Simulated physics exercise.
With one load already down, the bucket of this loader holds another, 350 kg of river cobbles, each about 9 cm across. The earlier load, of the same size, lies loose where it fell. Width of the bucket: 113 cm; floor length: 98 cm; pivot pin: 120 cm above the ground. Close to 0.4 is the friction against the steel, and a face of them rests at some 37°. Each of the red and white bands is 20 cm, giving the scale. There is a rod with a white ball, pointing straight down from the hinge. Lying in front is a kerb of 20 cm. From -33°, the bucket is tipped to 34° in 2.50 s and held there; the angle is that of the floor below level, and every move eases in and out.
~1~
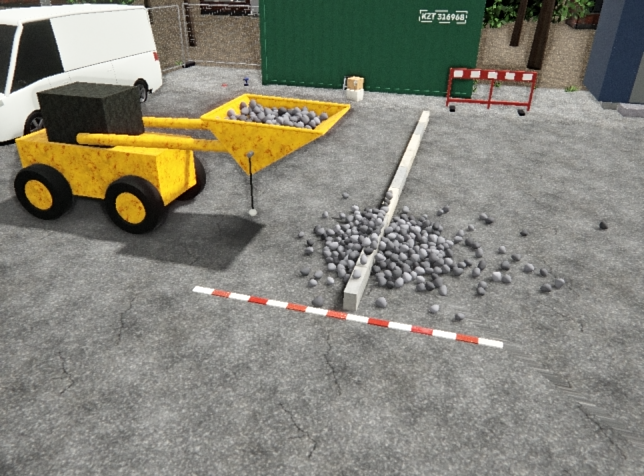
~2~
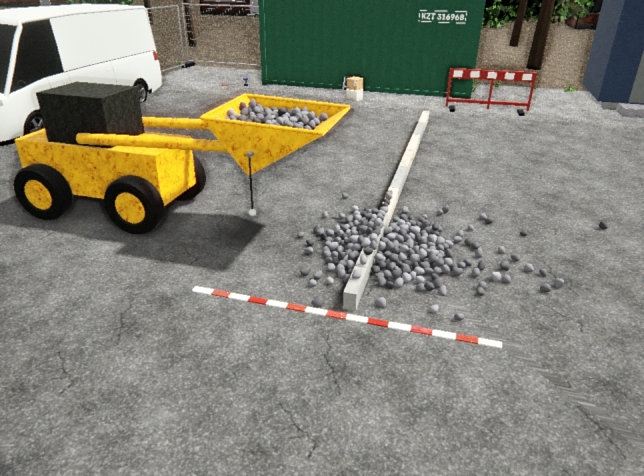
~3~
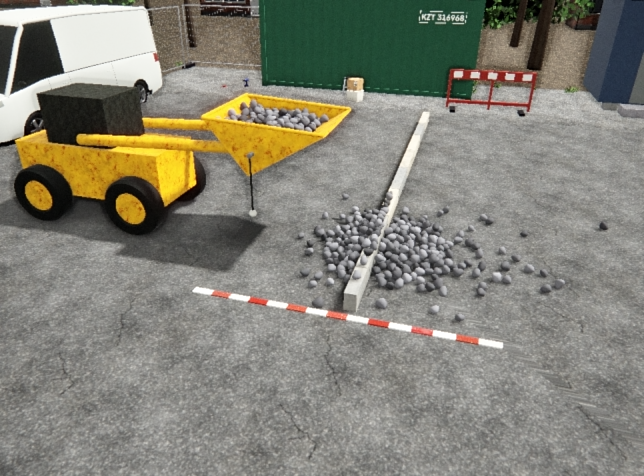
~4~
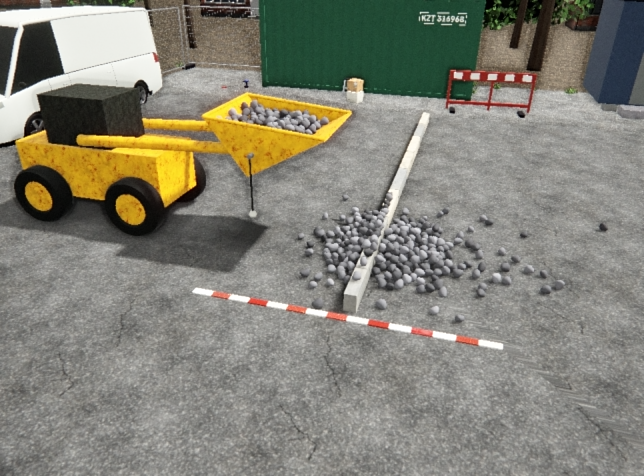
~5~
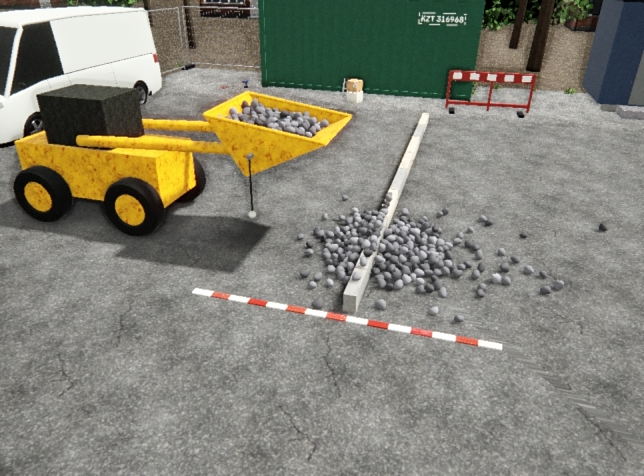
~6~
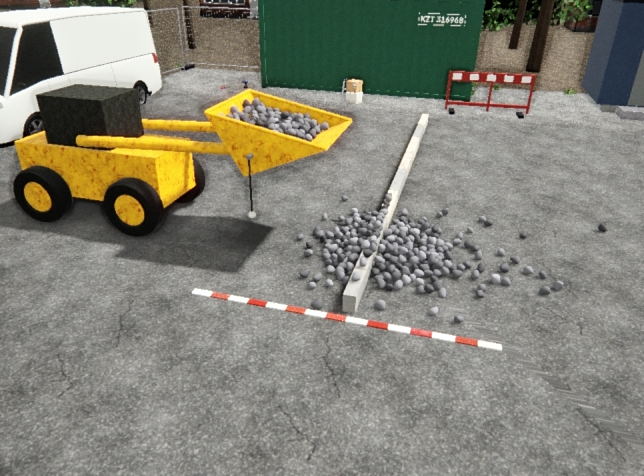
A yellow loader's raised bucket, filled with grey stones, slowly tilts a little downward at its front lip while the loader stays still, beside loose stones scattered around a pale kerb and a red and white striped pole.
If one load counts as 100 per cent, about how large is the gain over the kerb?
Around 3 per cent.
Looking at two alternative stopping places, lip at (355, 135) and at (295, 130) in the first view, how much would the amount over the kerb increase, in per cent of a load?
I'd say close to 50 per cent for one and close to 0 per cent for the other, in that order.
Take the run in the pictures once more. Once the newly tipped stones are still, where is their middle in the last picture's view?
Around (341, 235) in the last picture.
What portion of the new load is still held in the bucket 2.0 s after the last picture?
25 %.
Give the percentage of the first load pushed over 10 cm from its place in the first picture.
5 %.
Then, 1.3 s after the last picture the floor is at 24°; in per cent of one load, 99 in the bucket, 44 on this side of the kerb, 57 over the kerb; the foremost stones are at (541, 264).
Then, 2.0 s after the last picture the floor is at 34°; in per cent of one load, 25 in the bucket, 118 on this side of the kerb, 57 over the kerb; the foremost stones are at (541, 264).
Then, 2.3 s after the last picture the floor is at 34°; in per cent of one load, 0 in the bucket, 141 on this side of the kerb, 59 over the kerb; the foremost stones are at (541, 264).
Then, 5.1 s after the last picture the floor is at 34°; in per cent of one load, 0 in the bucket, 140 on this side of the kerb, 60 over the kerb; the foremost stones are at (541, 264). Net gain over the kerb, 3.
